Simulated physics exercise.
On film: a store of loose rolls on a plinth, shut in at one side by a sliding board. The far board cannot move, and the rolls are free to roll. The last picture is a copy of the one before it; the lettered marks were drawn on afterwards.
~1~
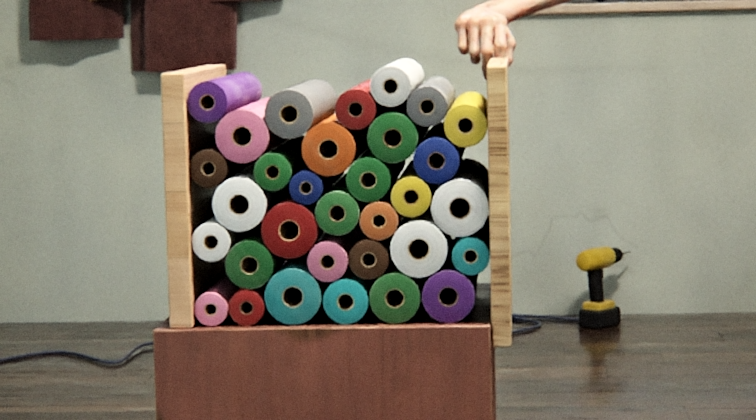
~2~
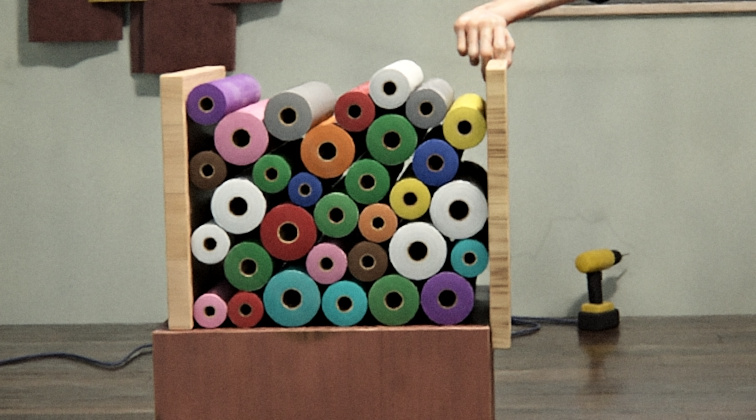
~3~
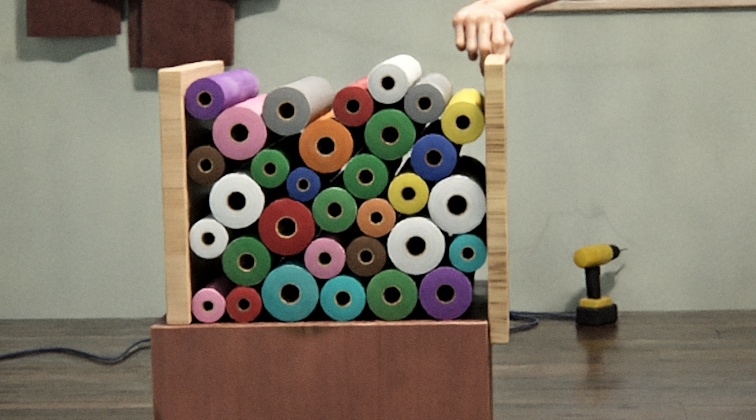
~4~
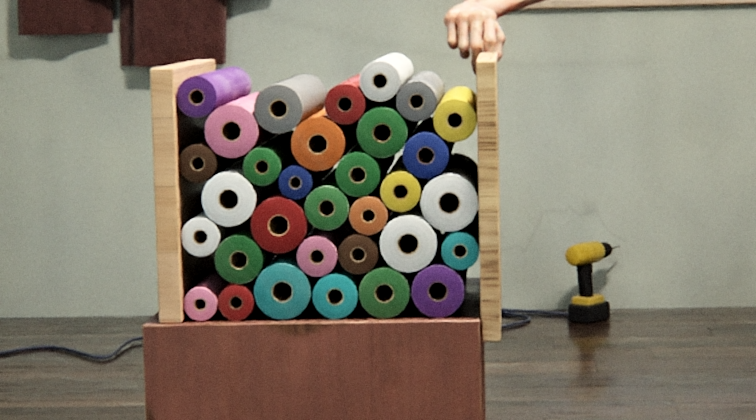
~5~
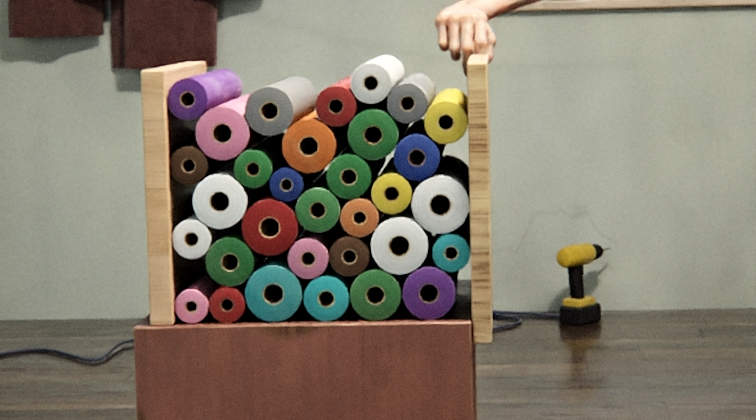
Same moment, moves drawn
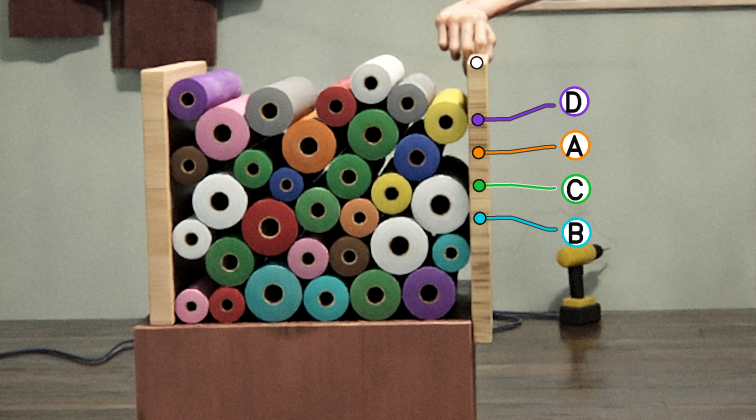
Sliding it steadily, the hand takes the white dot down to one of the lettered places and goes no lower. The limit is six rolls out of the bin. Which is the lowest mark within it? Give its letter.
No lower than B.
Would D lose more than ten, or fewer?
At D, fewer than ten.
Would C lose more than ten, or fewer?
It loses fewer than ten.
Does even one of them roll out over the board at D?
No, at D.
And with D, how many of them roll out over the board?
The count is none.
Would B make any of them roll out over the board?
Yes.
On the marked copy, A at (478, 153); B at (480, 219); C at (479, 185); D at (478, 120); the white dot at (477, 62).
With B. Early on, top of the board (469, 141).
Further on, top of the board (470, 218).
At the end, top of the board (470, 218), four out over the board.
As for the rest, A none out over the board; C three out over the board; D none out over the board.
